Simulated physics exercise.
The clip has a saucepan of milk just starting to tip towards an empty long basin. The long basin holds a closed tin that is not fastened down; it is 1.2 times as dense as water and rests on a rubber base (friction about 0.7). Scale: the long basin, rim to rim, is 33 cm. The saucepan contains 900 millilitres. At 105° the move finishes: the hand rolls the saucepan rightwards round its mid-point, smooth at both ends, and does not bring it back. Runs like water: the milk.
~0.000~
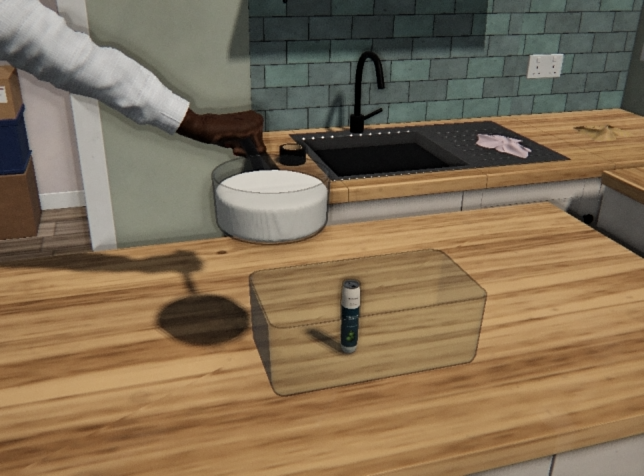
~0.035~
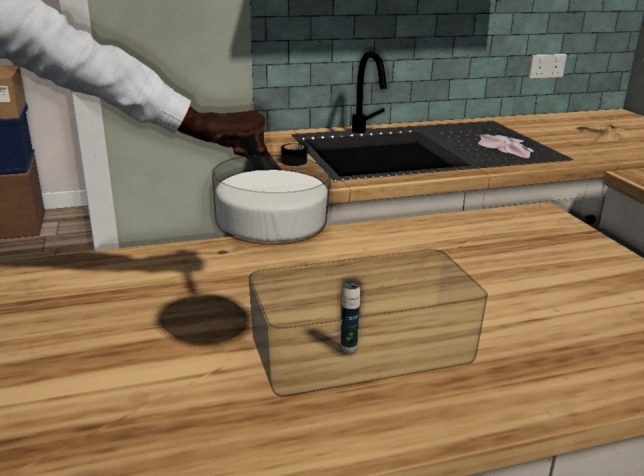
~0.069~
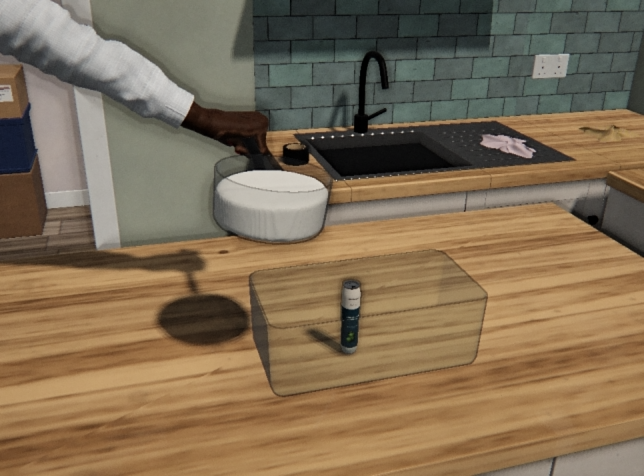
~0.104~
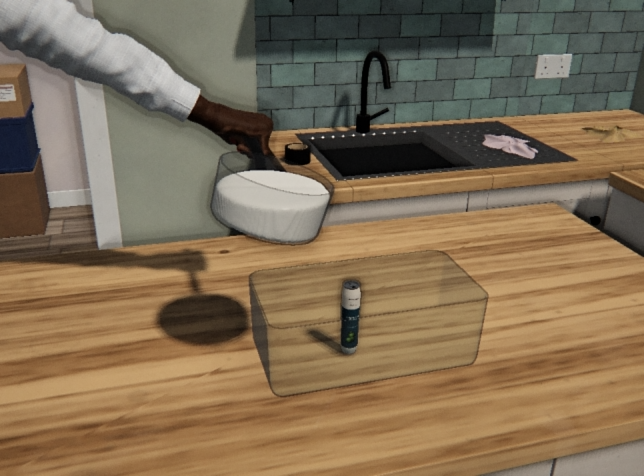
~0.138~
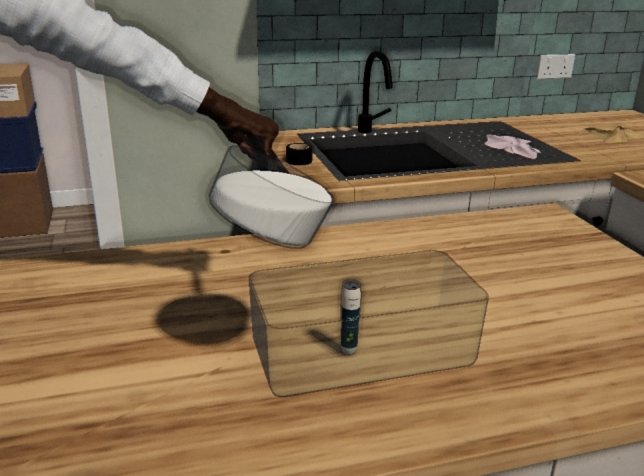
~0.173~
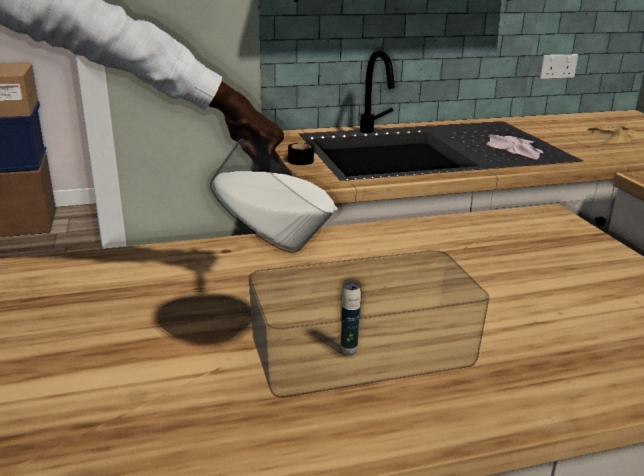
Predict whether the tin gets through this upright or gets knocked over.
Knocked over.
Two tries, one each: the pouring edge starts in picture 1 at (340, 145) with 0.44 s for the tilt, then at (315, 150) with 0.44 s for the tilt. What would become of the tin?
First it tips over; then it tips over.
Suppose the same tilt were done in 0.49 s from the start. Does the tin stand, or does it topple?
The tin would overturn.
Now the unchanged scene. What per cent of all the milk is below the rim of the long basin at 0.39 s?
Roughly 28 percent.
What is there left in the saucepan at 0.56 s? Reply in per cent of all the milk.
4 %.
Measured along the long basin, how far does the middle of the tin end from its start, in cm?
The middle of the tin ends some 11.5 cm along the basin.
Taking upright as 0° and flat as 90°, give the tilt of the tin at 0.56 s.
The tilt is near 10°.
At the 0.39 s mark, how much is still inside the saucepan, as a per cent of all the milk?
I'd estimate some 18 % remains.
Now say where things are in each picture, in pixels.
In the first frame, it leans 0°; its right rim is at (327, 169); the milk meets the walls at (215, 192) and (324, 183); the long basin's rim runs from (259, 300) to (464, 272); the tin's top is at (351, 287).
In the second frame, it leans 2°; its right rim is at (327, 171); the milk meets the walls at (215, 191) and (324, 183).
In the third frame, it leans 7°; its right rim is at (329, 176); the milk meets the walls at (216, 189) and (325, 184).
In the fourth frame, it leans 16°; its right rim is at (331, 184); the milk meets the walls at (215, 187) and (326, 186).
In the fifth frame, it leans 27°; its right rim is at (331, 195); the milk meets the walls at (214, 186) and (329, 189).
In the sixth frame, it leans 40°; its right rim is at (328, 208); the milk meets the walls at (213, 182) and (317, 195); 3 per cent is over the edge.
By 0.39 s the tilt is 105° and 18 per cent is still to pour; the tin stands where it began.
By 0.56 s the tilt is 105° and 4 per cent is still to pour; the tin leans 10°.
By 0.73 s the tilt is 105° and 1 per cent is still to pour; the tin leans 22°.
By 0.91 s the tilt is 105° and 0 per cent is still to pour; the tin lies on its side.
At rest the tin lies on its side.
